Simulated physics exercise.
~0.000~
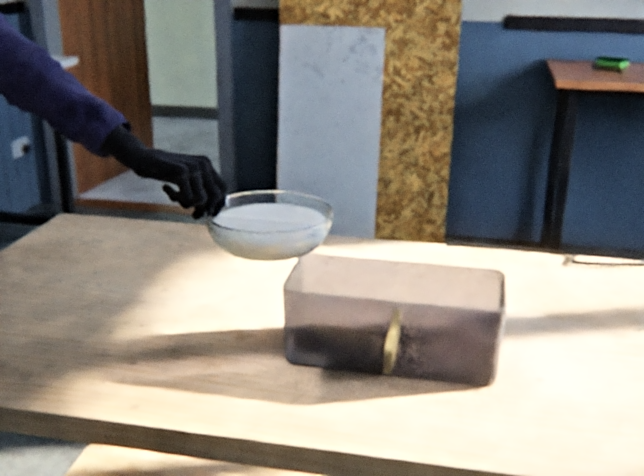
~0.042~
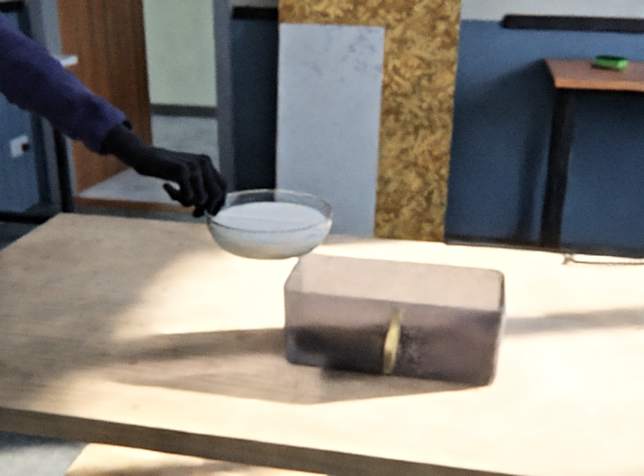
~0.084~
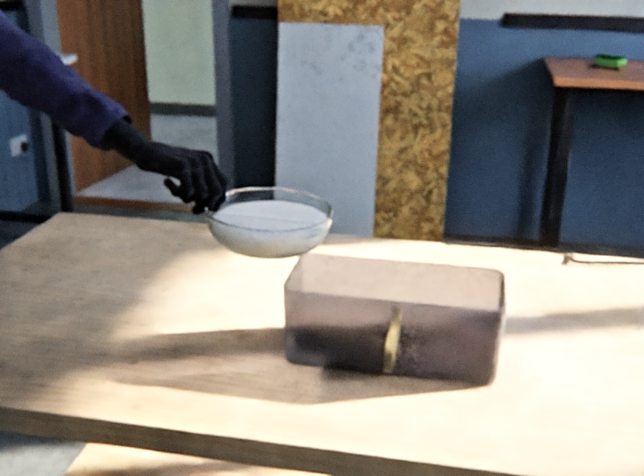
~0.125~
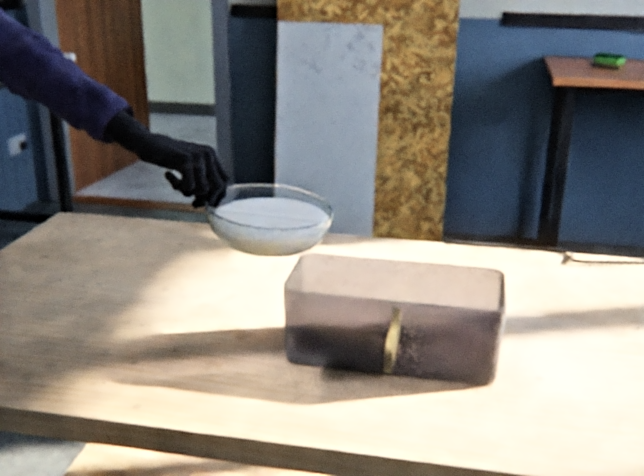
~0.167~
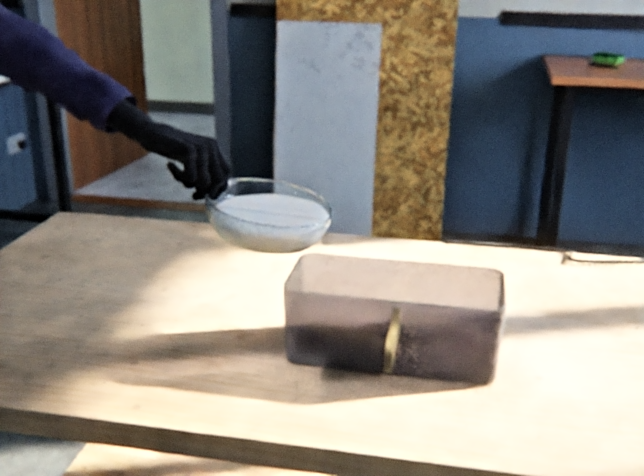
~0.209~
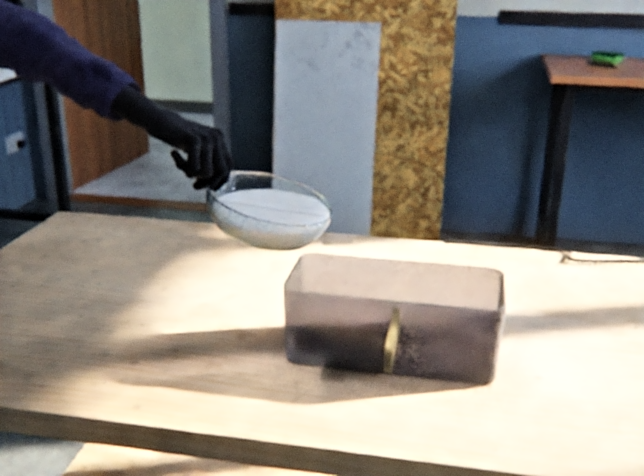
On a wooden table top, an empty oblong basin sits while a hand beside it gradually tilts a round bowl of milk rightward.
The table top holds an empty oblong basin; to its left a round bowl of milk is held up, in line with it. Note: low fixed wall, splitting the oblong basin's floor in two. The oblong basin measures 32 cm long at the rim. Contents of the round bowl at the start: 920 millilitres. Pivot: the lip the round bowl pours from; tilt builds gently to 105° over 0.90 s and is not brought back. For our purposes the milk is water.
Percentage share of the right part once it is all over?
62 per cent.
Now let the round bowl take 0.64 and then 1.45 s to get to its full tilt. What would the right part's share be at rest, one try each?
Try 1: 60 %; try 2: 60 %.
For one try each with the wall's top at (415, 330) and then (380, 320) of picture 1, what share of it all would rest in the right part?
The first gives near 35 per cent and the second near 80 per cent.
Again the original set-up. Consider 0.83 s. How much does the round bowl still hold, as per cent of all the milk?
Remaining share: Approx. 0 %.
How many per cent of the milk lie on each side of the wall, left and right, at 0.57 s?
Left side near 12, right side near 1.
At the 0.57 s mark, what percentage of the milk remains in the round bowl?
I reckon about 34 in a hundred is still held.
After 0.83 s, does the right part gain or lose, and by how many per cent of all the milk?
Looks like it went downward, around 8 per cent.
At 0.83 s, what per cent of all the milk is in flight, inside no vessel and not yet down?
Estimate: About 7 in a hundred.
Then, 0.57 s in, the tilt is 73° and 34 per cent is still to pour, 12 is left of the wall and 1 right of it.
Then, 0.83 s in, the tilt is 103° and 0 per cent is still to pour, 21 is left of the wall and 70 right of it.
Then, 1.10 s in, the tilt is 105° and 0 per cent is still to pour, 33 is left of the wall and 64 right of it.
Then, 1.40 s in, the tilt is 105° and 0 per cent is still to pour, 35 is left of the wall and 62 right of it.
Finally, 35 per cent lies left of the wall, 62 right of it and 3 outside.
